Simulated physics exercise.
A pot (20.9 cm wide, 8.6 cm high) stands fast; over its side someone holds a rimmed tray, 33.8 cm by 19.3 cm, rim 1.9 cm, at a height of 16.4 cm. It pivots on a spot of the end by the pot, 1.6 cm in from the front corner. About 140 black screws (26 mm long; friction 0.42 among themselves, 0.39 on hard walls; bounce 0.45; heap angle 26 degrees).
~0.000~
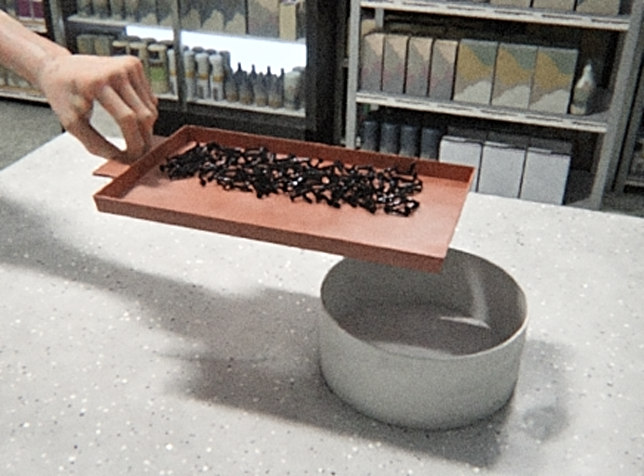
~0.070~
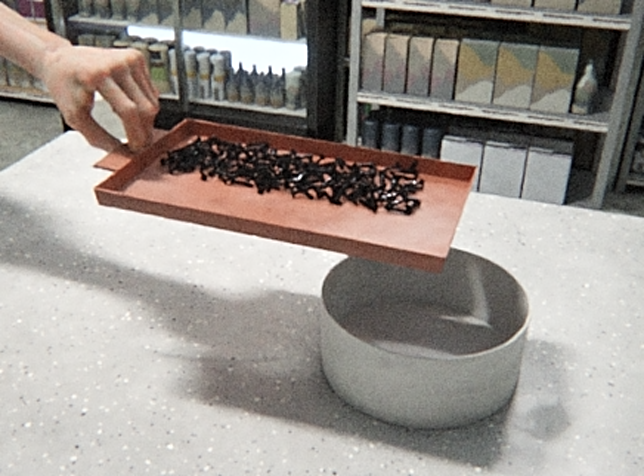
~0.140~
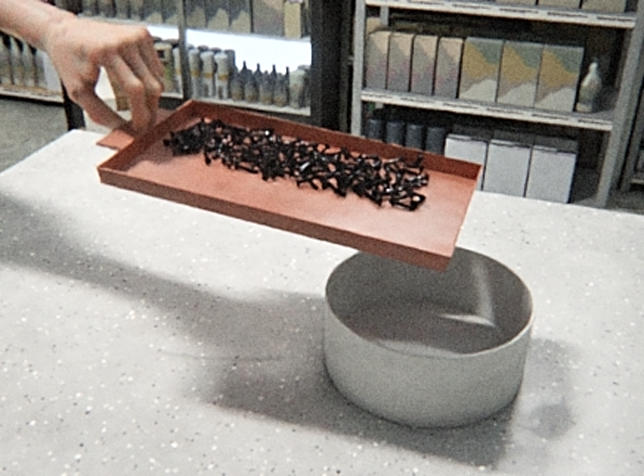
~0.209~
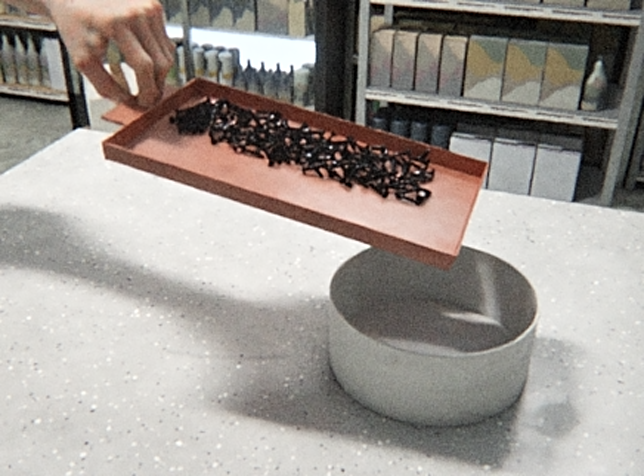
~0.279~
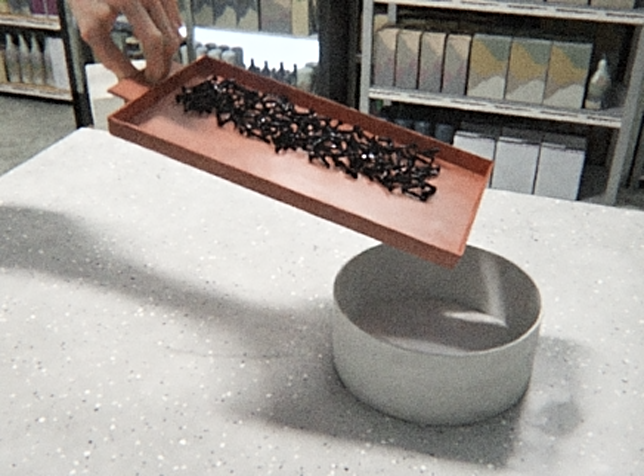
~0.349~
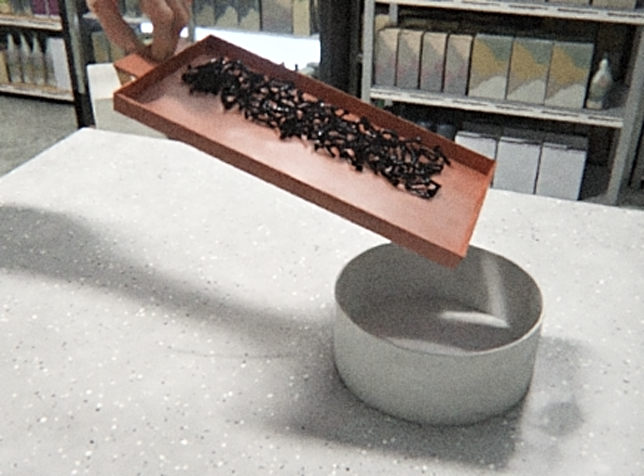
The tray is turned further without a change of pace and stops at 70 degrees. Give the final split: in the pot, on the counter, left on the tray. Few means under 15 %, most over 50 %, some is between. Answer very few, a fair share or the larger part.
In the pot: A fair share; on the counter: A fair share; left on the tray: A fair share.
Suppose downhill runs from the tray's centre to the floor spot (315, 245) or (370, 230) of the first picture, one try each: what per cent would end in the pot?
Some 0 and 20 per cent.
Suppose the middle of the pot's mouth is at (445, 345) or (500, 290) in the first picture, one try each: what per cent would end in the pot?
Some 20 and 50 per cent.
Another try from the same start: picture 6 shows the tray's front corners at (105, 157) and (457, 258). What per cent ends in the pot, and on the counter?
Pot 5, counter 60.
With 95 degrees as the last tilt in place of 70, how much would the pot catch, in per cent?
Then about 65 per cent.
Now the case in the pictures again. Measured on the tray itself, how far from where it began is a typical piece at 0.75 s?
About 10 cm.
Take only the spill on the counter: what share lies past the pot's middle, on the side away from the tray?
About 100 per cent.
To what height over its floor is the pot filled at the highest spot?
Roughly 1.5 cm.
Then, at 0.75 s, tilt 43 degrees; the tray holds 100 %, the pot 0 %.
Then, at 1.02 s, tilt 60 degrees; the tray holds 60 %, the pot 5 %.
After 1.39 s, tilt 70 degrees; the tray holds 40 %, the pot 25 %.
At rest (2.7 s), pot 30 %, counter 30 %, tray 40 %.
